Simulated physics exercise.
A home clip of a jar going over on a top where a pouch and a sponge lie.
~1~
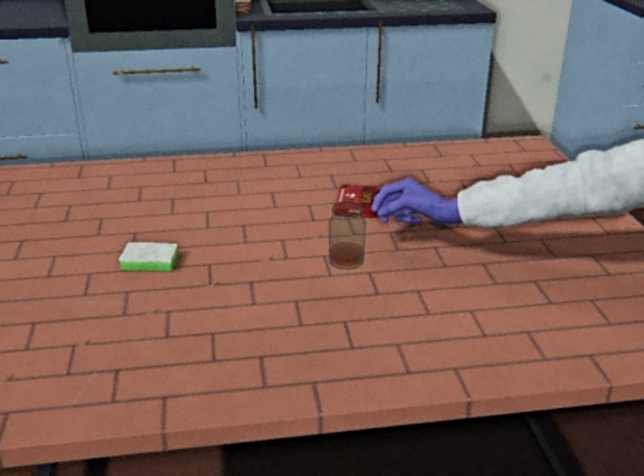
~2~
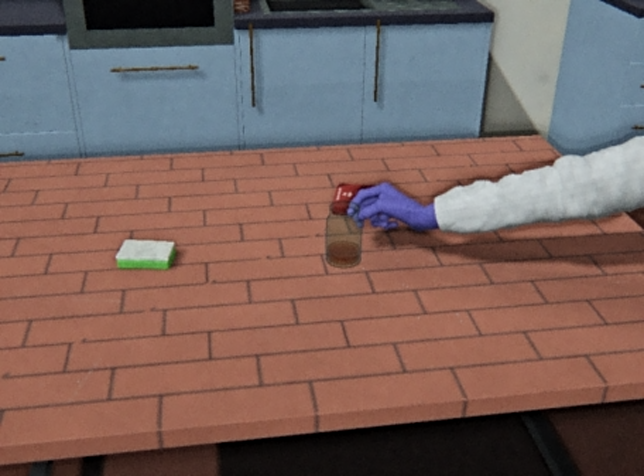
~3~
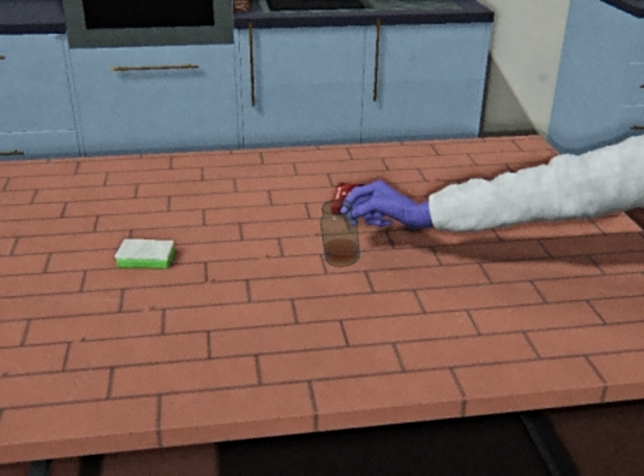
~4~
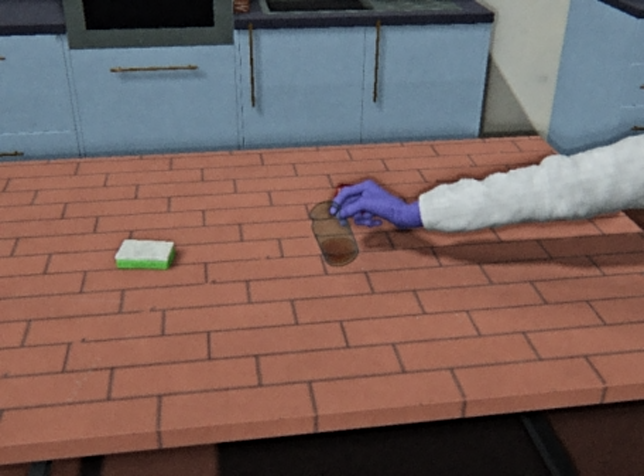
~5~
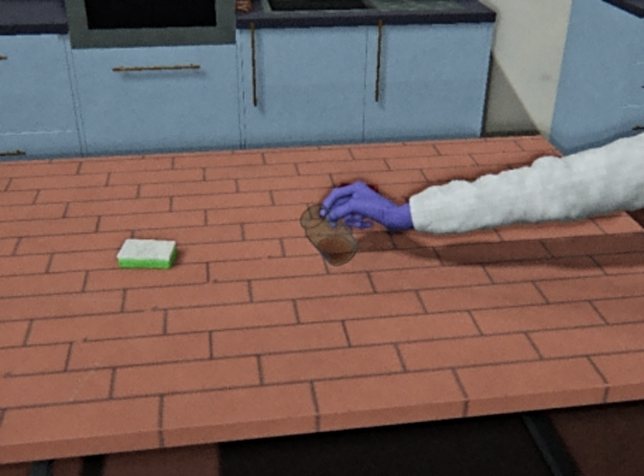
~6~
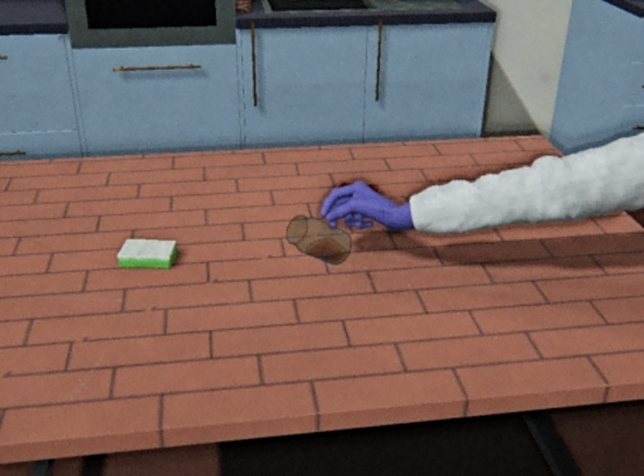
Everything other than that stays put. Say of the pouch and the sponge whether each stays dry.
Pouch comes out dry, sponge comes out dry.
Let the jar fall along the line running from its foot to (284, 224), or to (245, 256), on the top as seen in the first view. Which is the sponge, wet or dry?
Toward the first point it avoids the spill; toward the second it is caught by the spill.
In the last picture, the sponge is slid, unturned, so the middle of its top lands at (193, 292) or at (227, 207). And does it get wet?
It gets caught at the first place and is missed at the second.
A moment on, the puddle covers about as much as a saucer; the pouch is untouched; the sponge is untouched.
When it is over, the puddle covers about as much as a saucer; the pouch is untouched; the sponge is untouched.
